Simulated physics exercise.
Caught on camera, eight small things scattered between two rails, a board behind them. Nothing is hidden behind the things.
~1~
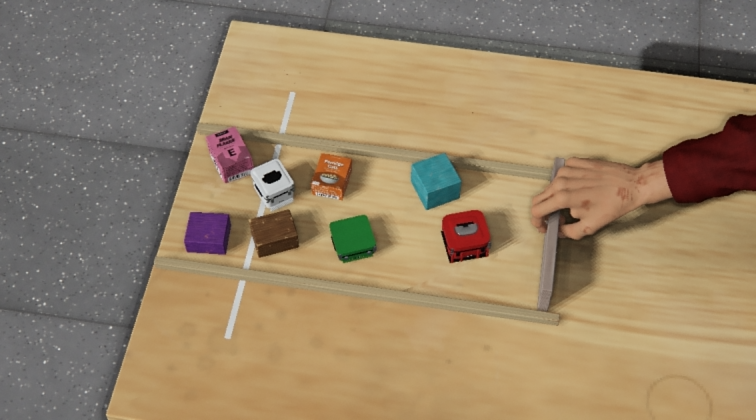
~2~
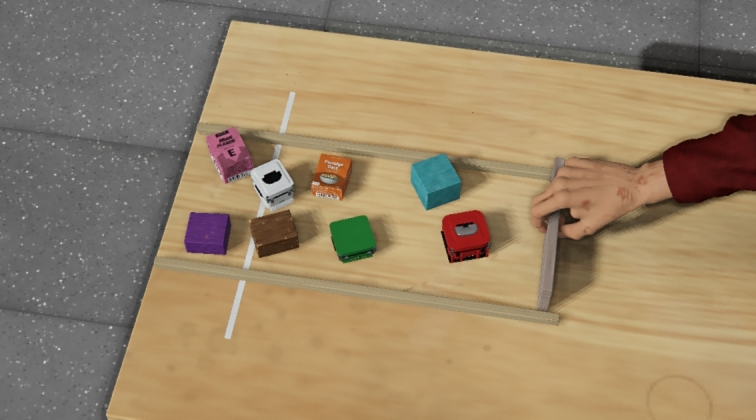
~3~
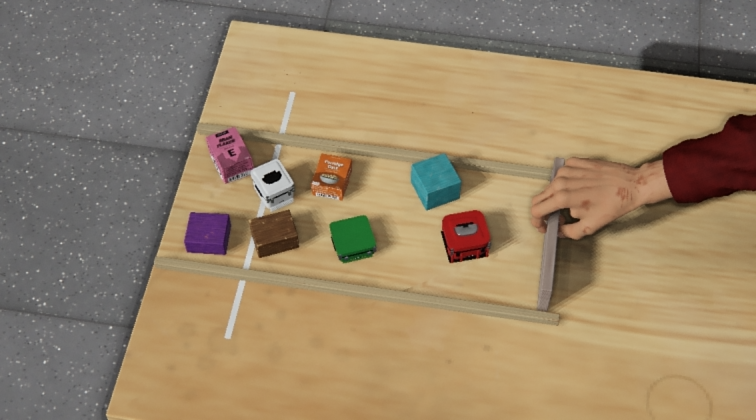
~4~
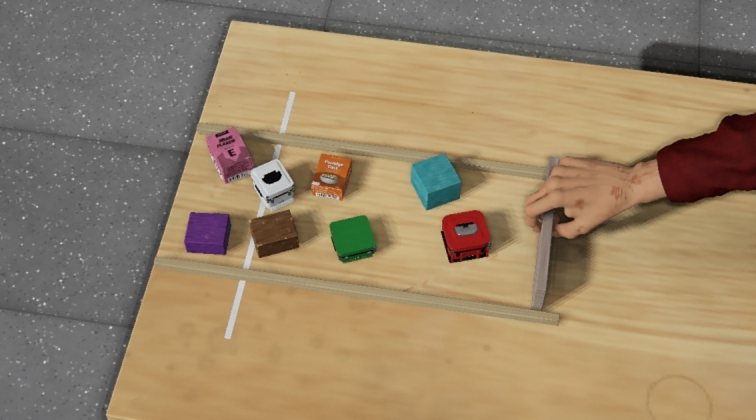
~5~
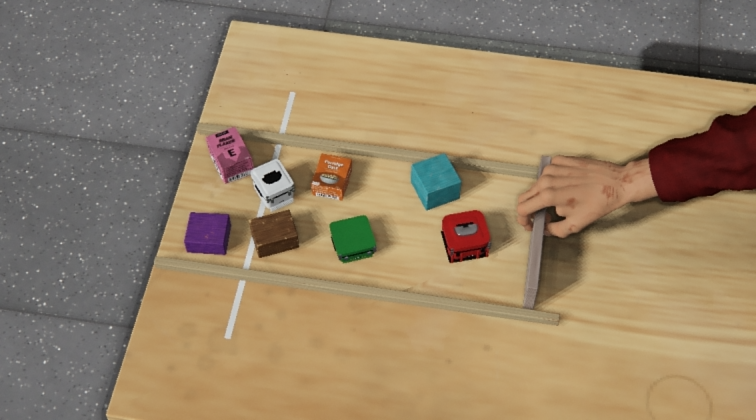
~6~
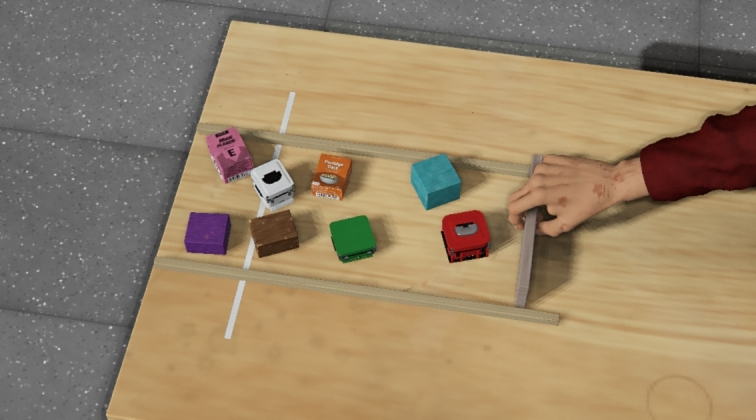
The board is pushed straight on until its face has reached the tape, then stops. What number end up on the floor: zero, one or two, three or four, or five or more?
The number that fall off is one or two.
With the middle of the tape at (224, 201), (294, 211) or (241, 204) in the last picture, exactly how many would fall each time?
Down on the floor: 5, 0 and 2.
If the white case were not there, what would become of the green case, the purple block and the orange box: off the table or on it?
The green case remains up, the purple block is lost, the orange box survives.
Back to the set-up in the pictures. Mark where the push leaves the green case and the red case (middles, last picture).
Near (233, 241) and (242, 197).
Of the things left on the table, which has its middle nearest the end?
It is the white case.
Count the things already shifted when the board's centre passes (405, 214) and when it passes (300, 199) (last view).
The counts are 3 and 8.
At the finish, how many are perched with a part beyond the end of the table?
That would be 0.
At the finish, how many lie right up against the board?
3 of them.
Soon after, none off yet; purple block at rest near (208, 234); pink box at rest near (230, 156); white case at rest near (273, 185).
In the end, the number that fall off is one or two; gone, pink box and purple block.
